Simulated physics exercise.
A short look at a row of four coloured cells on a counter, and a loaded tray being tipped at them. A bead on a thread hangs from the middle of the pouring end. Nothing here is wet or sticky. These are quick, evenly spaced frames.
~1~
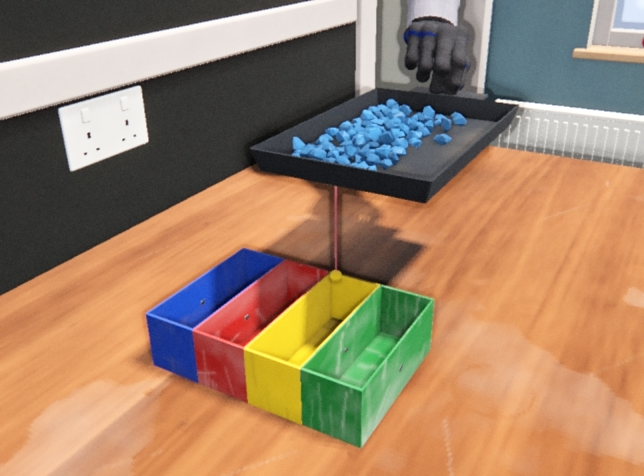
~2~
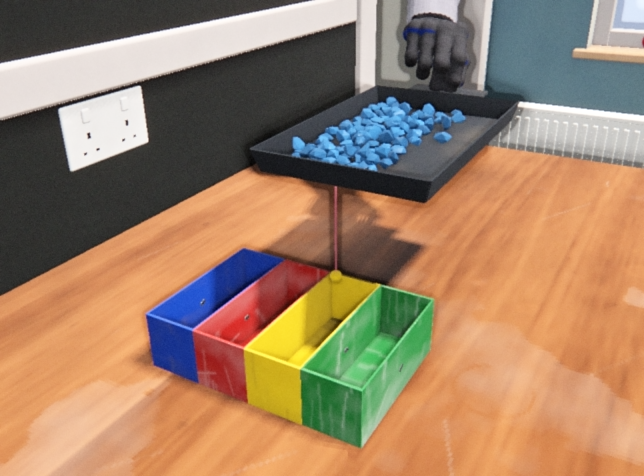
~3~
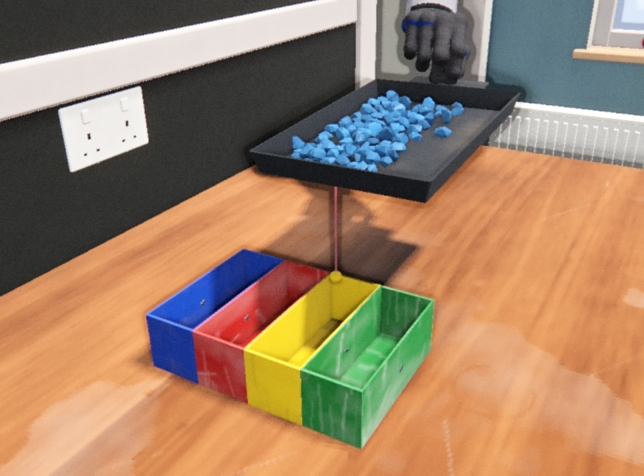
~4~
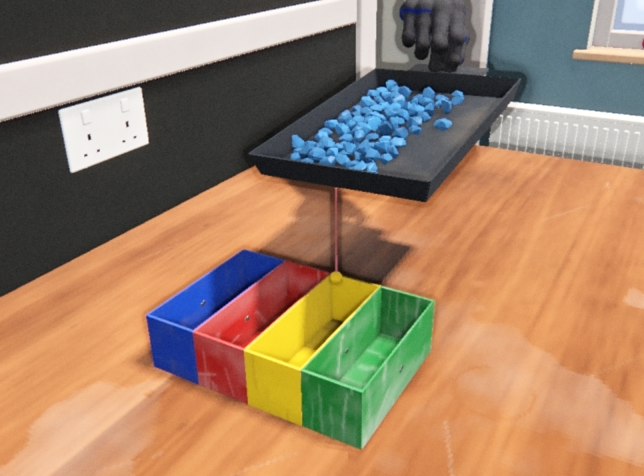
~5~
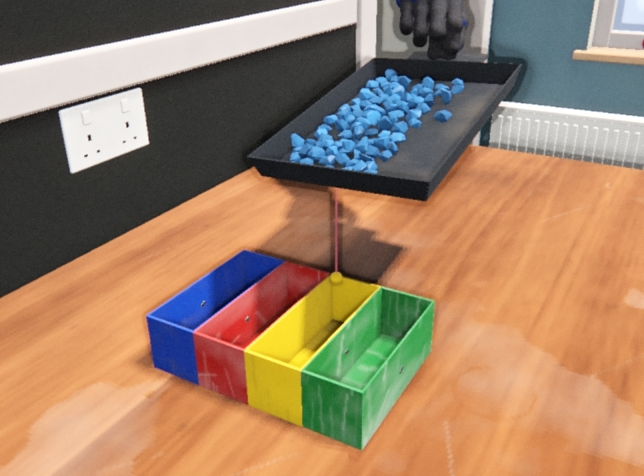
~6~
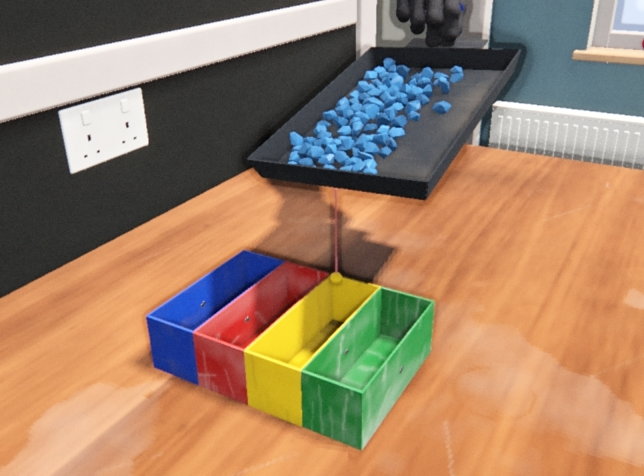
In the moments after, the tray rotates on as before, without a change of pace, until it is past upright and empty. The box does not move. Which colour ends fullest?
The red cell gets the most.
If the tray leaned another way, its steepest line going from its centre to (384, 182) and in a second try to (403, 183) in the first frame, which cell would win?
First the cell in green, then that green cell.
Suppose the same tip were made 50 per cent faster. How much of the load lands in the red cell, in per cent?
Near 50 %.
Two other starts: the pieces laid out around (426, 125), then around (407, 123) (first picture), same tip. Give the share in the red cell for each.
About 40 and 40 per cent.
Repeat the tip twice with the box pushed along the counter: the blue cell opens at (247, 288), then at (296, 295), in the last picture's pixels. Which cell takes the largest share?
At the first place the cell in blue, at the second that blue cell.
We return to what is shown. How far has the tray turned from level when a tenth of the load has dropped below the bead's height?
Roughly 80°.
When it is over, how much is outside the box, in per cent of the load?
It comes to 0 per cent or so.
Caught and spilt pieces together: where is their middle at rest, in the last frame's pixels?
Around (254, 352).
Soon, tray tipped steeply; nearly all on the tray; a stray few falling or outside the box.
A while on, tray tipped right over; about a quarter on the tray; about a third in the red cell; about a quarter in the blue cell; a small part in the yellow cell; a stray few in the green cell; a small part falling or outside the box.
Towards the end, tray tipped past a quarter turn; about half in the red cell; about a quarter in the blue cell; a small part in the yellow cell; a small part in the green cell; a stray few falling or outside the box.
Finally, tray tipped past a quarter turn; about half in the red cell; about a quarter in the blue cell; a small part in the yellow cell; a small part in the green cell; a stray few outside the box.
